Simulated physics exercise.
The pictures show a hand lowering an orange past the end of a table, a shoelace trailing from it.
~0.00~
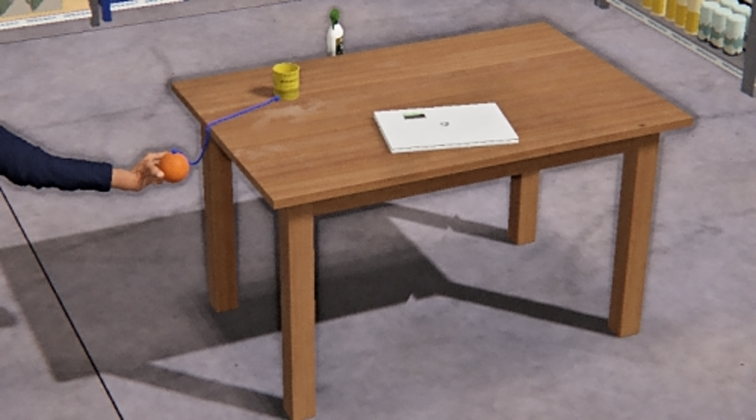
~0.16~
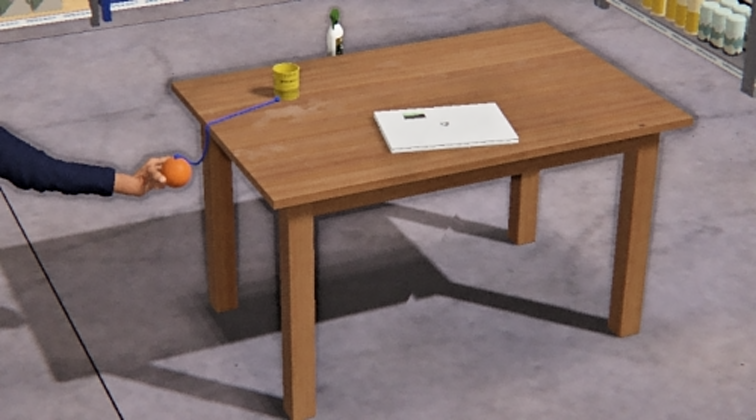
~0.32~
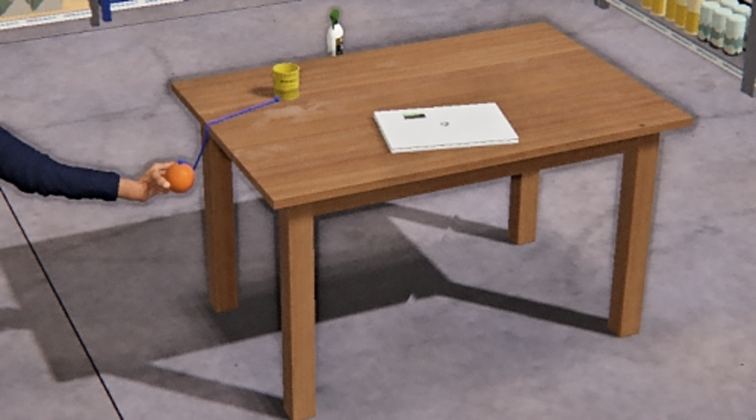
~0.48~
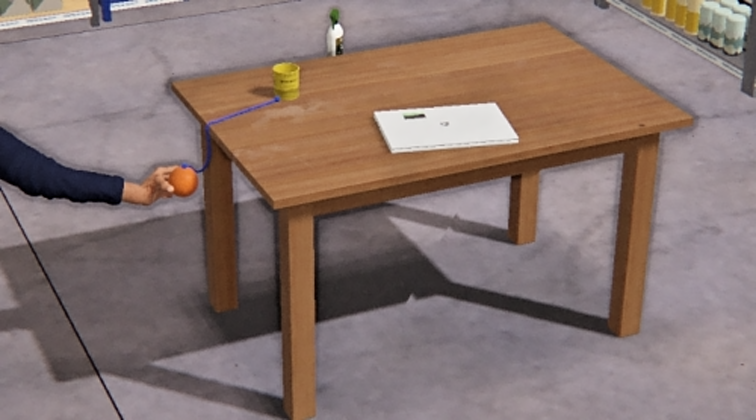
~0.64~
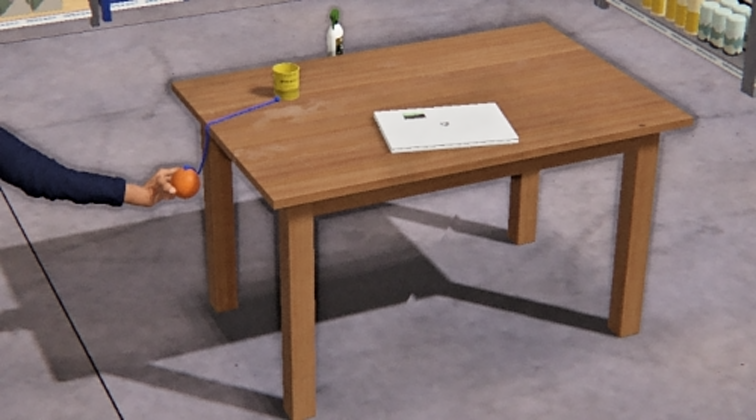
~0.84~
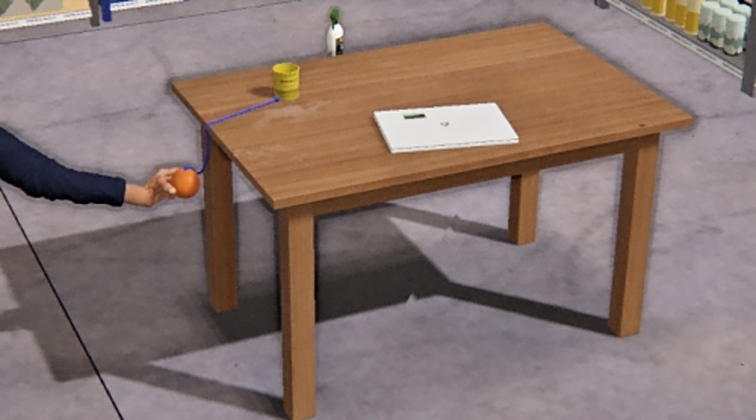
In a space with a concrete floor and shelves behind, a wooden table holds a white laptop and a yellow cup, with a blue cord running from the cup over the table's left edge to an orange in a hand. The hand lowers the orange slightly, drifting a little right, then stays nearly still.
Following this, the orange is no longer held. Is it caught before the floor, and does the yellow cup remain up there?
Well, the orange falls all the way; as for the yellow cup, it tumbles off after it.
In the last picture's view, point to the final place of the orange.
Close to (33, 386).
By 1.34 s, orange on the floor near (208, 338); laptop still; cup down on the floor.
By 1.82 s, orange on the floor near (107, 373); laptop still; cup down on the floor.
When it is over, orange on the floor near (33, 386); laptop still; cup down on the floor. The orange lands on the floor and the yellow cup follows it down.
